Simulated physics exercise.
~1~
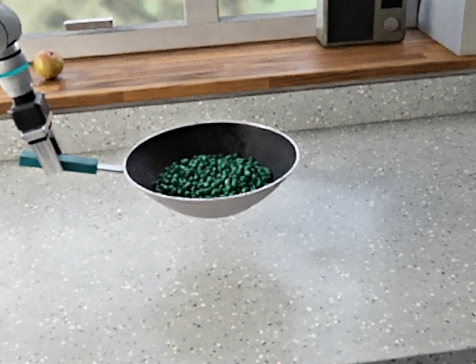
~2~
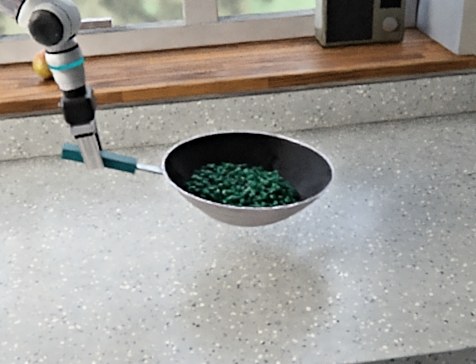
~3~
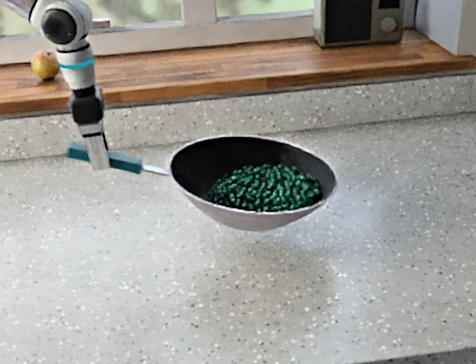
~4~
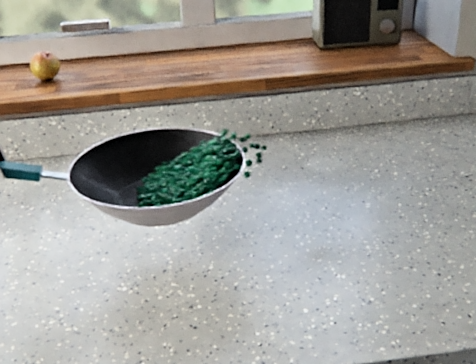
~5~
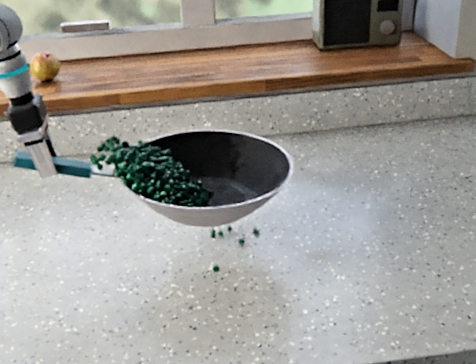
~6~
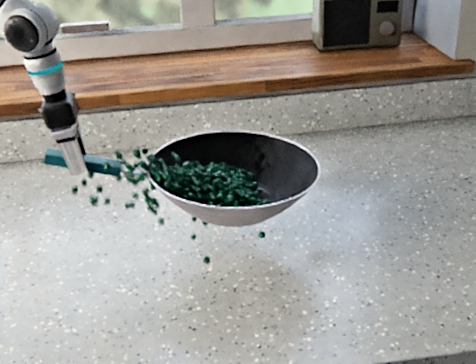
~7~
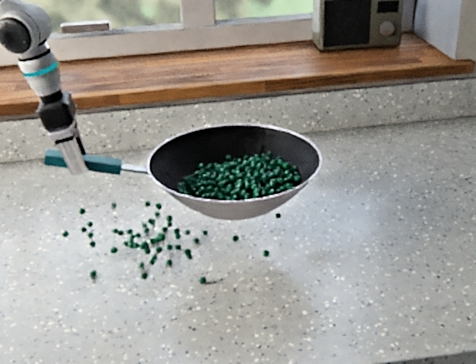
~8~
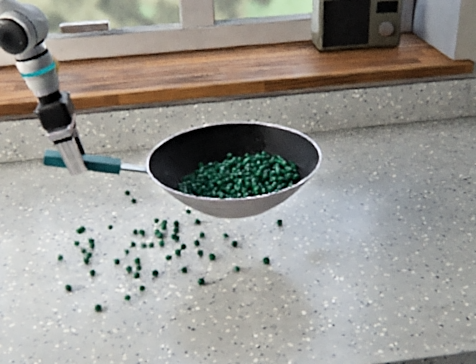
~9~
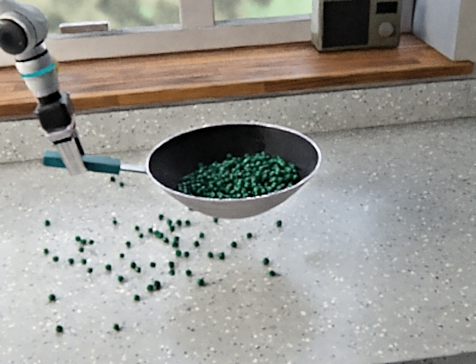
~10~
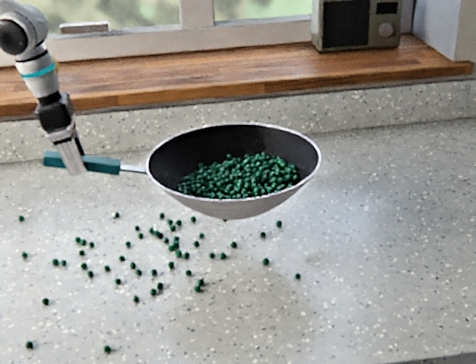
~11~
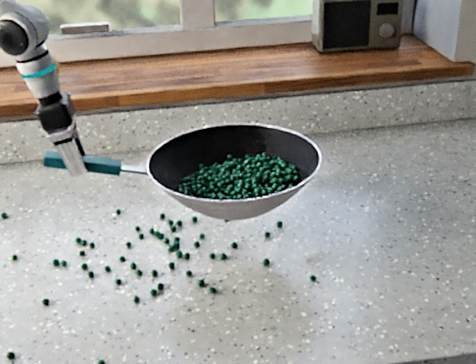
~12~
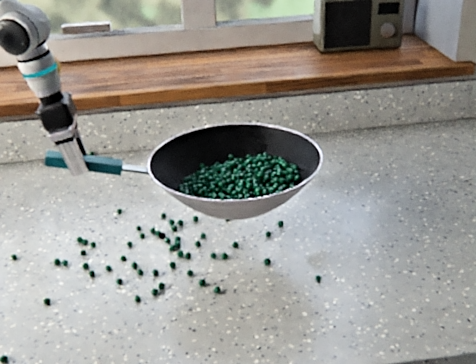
On a speckled kitchen counter, a robot arm held a wok of green beads above the surface and swung it right, left, then right again, sloshing some over the rim; they scattered across the counter while most stayed in the wok, finally held still.
